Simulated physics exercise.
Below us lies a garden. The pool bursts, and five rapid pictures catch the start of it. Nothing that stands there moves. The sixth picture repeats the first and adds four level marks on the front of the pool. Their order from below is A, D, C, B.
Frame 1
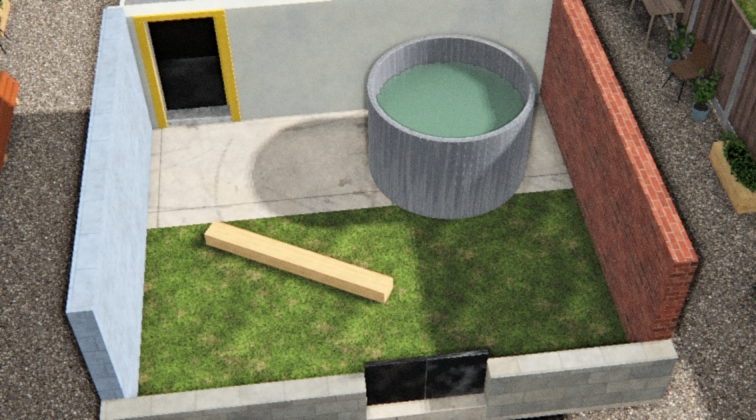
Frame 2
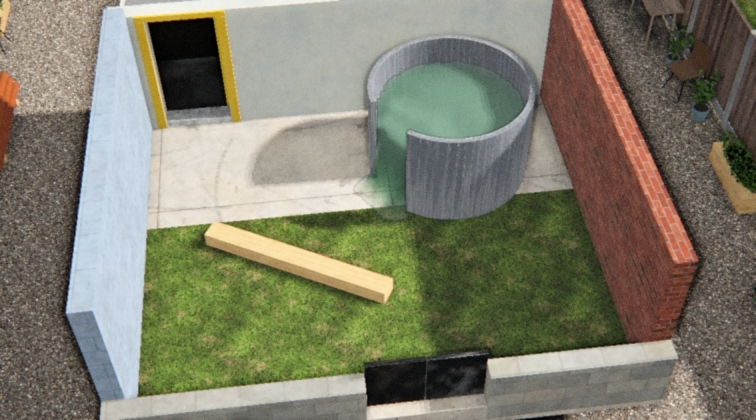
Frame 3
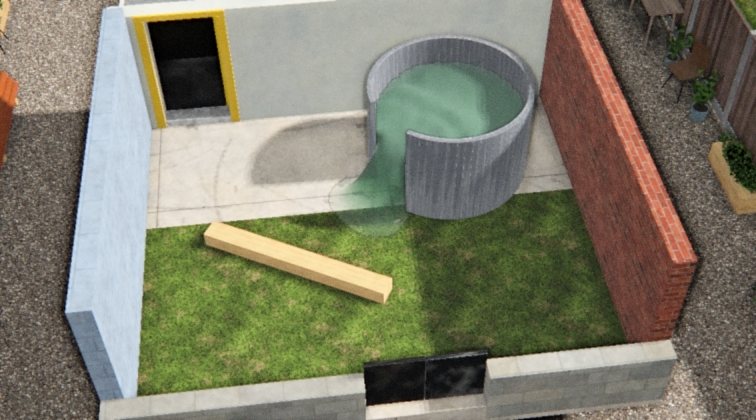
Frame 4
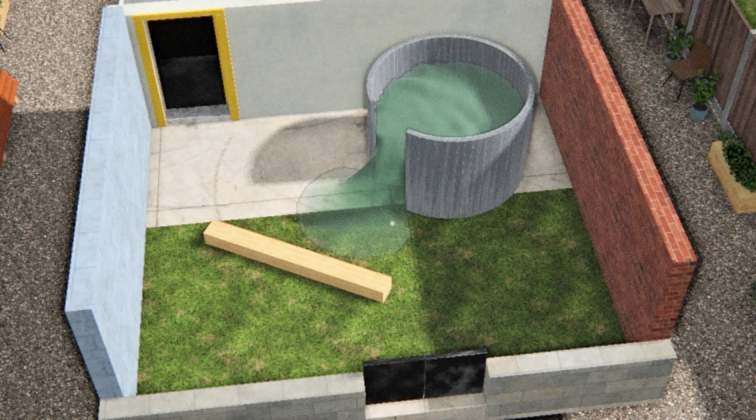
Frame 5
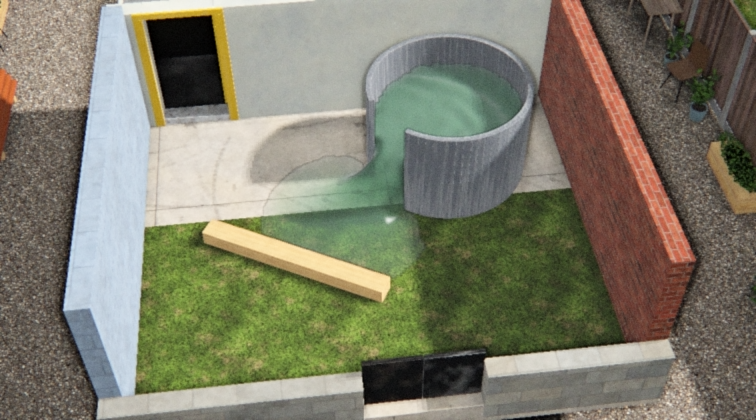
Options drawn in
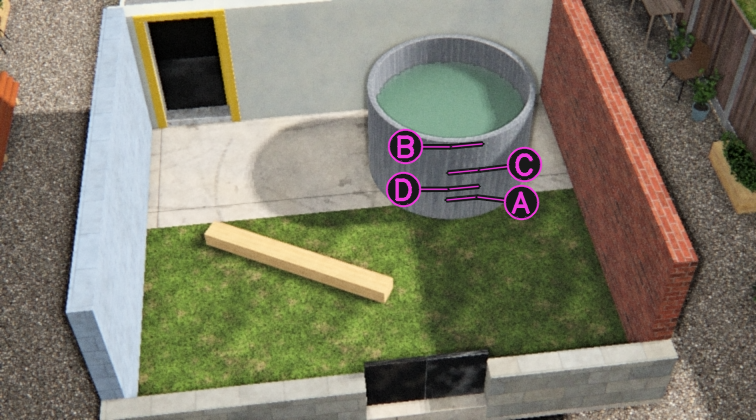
The video shows a walled garden with a round grey pool, a wooden beam on the grass and a yellow doorway; the pool's side opens and greenish water pours out, spreading leftward across the paving and onto the lawn.
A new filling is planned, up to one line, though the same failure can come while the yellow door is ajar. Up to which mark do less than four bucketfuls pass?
A.
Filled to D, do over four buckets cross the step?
Yes, it does.
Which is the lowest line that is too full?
It is D.
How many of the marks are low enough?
One of the four.
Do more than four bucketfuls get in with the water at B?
Yes, that goes wrong.
On the marked copy, A at (462, 198); B at (466, 145); C at (464, 171); D at (462, 187); from the bottom up A, D, C, B.
With A, a bucket or two gets in.
With B, dozens of bucketfuls pour in.
With C, dozens of bucketfuls pour in.
With D, about 10 bucketfuls get in.
